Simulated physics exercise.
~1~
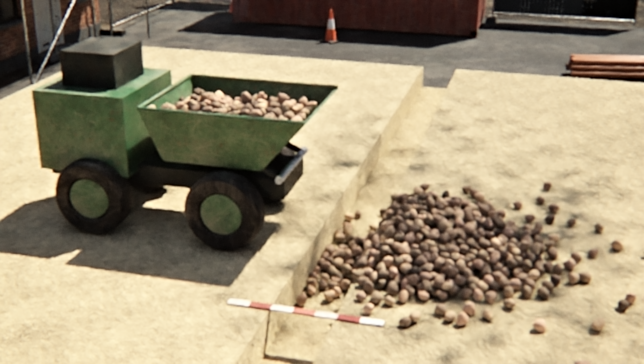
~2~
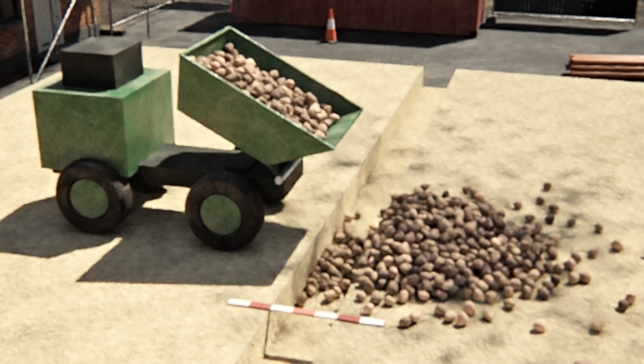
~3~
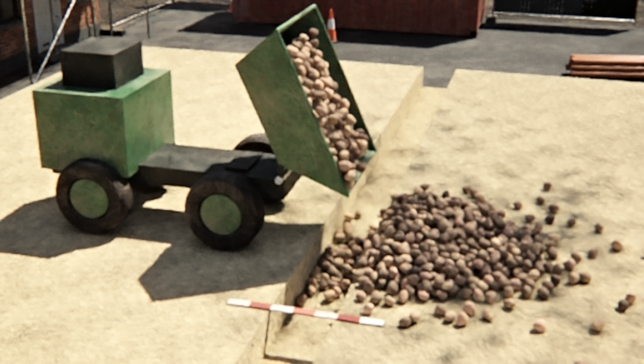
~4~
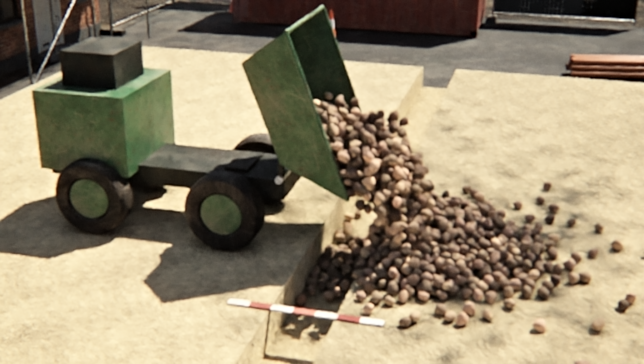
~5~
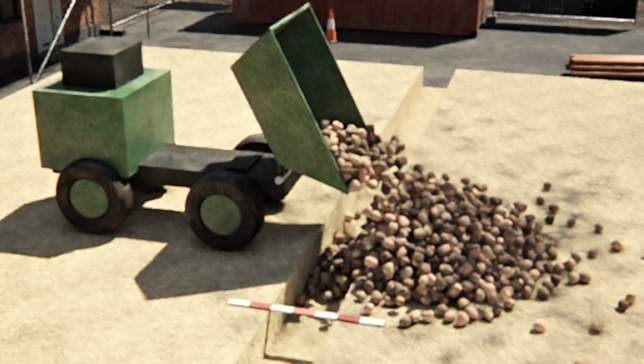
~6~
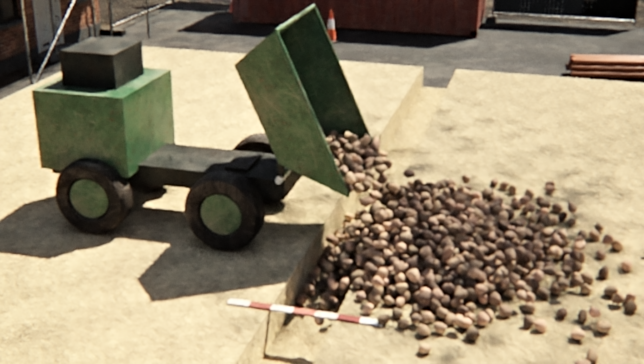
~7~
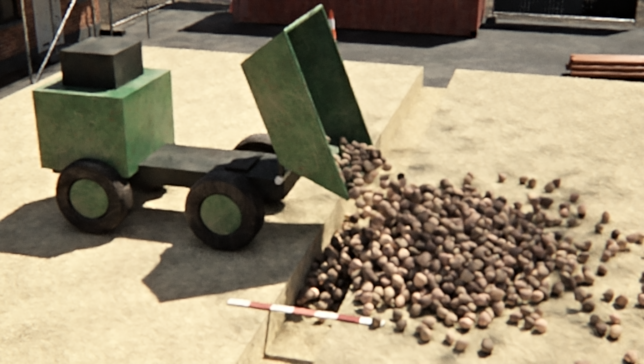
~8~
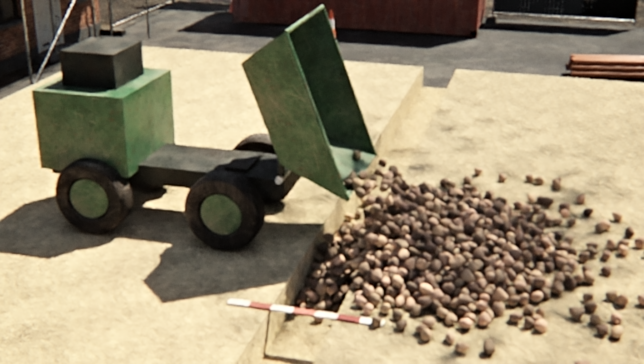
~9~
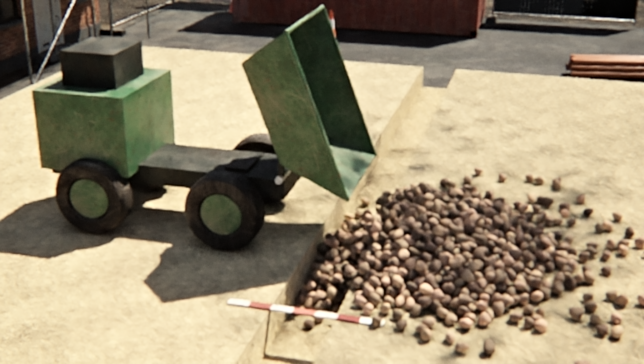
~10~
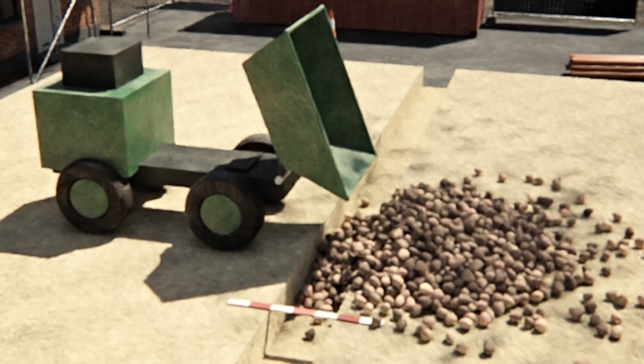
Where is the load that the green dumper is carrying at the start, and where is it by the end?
At the start the stones sit in the dumper's open body on the left. By the end they have moved right and down, out of the body and onto the ground, where they have joined the heap around and mostly beyond the trench.
On a sandy yard, a green dumper loaded with rounded brown stones stands at the edge of a trench, with a loose heap of similar stones ahead and a red-and-white staff lying nearby. The truck stays put while its open body tips steeply towards the right, at first still holding its load. The stones then pour over the front lip onto the heap. The body rocks slightly back and forward as the last ones slide out. It ends empty and still tilted, above a broader, scattered heap lying mostly beyond the trench.
